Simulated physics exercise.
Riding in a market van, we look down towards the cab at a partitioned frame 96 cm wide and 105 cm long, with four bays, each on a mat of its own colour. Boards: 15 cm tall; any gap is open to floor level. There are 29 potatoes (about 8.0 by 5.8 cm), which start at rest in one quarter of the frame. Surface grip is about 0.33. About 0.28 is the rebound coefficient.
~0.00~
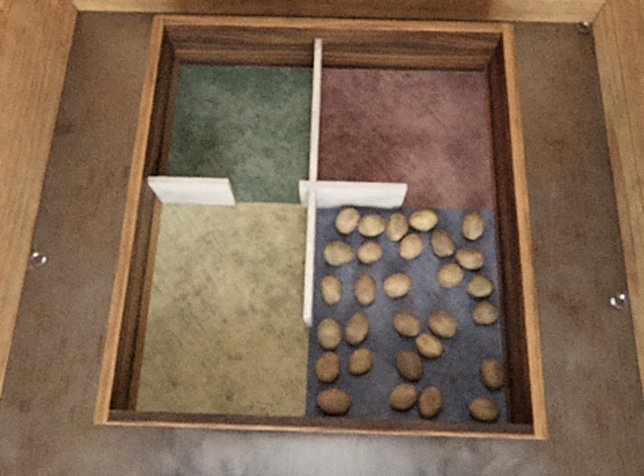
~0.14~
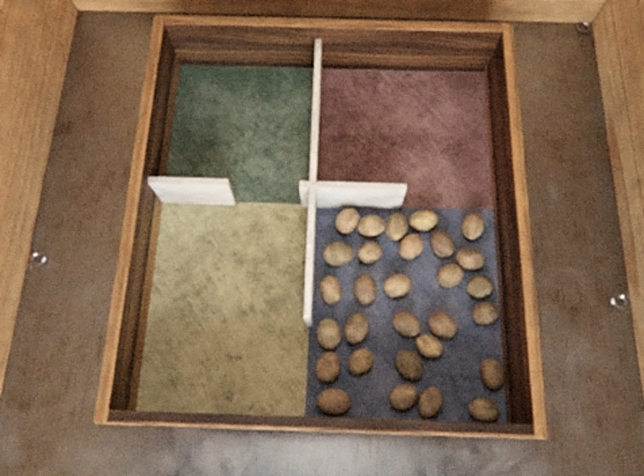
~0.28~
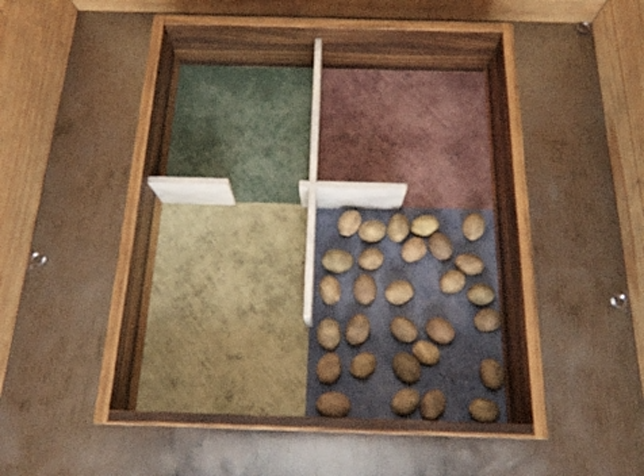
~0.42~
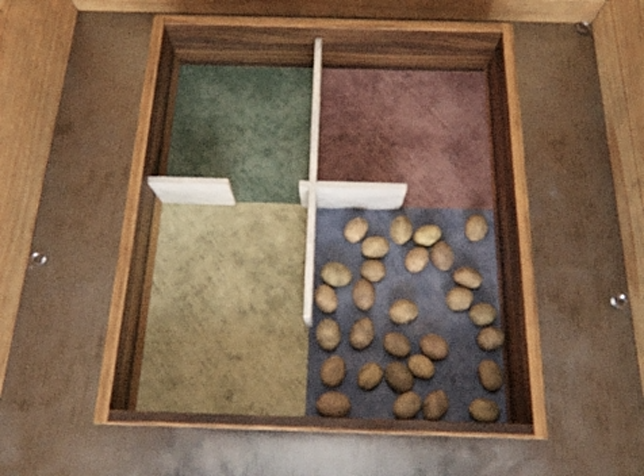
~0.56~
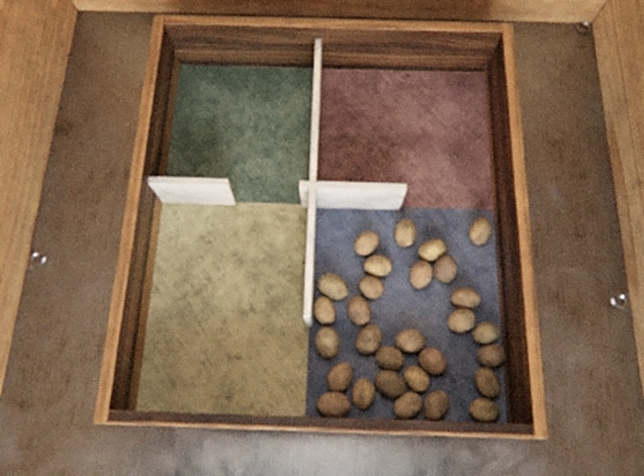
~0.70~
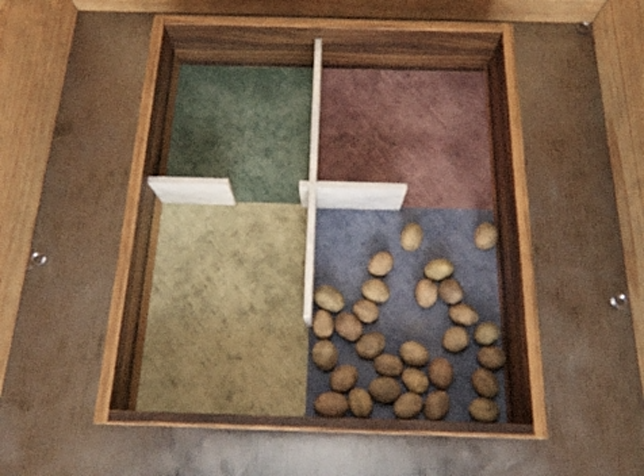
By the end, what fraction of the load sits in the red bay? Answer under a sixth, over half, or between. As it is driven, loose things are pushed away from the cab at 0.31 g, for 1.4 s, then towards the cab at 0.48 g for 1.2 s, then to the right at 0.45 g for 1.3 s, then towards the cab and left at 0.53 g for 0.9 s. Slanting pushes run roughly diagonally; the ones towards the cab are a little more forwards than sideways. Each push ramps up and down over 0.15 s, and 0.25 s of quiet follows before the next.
I'd say above half.
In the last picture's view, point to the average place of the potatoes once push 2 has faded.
Mean location: Near (398, 154).
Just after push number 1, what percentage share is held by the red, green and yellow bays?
After that push: Red 0, green 0 and yellow 10 percent.
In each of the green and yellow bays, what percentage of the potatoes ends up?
Final split, approximately: Green 0 in a hundred, yellow 0 in a hundred.
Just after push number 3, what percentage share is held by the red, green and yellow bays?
Red 70, green 0, yellow 0 per cent.
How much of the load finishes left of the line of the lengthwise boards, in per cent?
Around 0 per cent.
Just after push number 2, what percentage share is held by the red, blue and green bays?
The split comes out as red 60 per cent, blue 40 per cent and green 0 per cent.
After push 1 (1.64 s), 27 in the blue bay and 2 in the yellow bay.
After push 2 (3.09 s), 17 in the red bay, 11 in the blue bay and 1 in the yellow bay.
After push 3 (4.64 s), 20 in the red bay, 8 in the blue bay and 1 in the yellow bay.
After push 4 (5.79 s), 25 in the red bay, 3 in the blue bay and 1 in the yellow bay.
When it is over (at 6.80 s), 25 in the red bay, 3 in the blue bay and 1 in the yellow bay. Asked share, 25 of 29, 86 per cent.
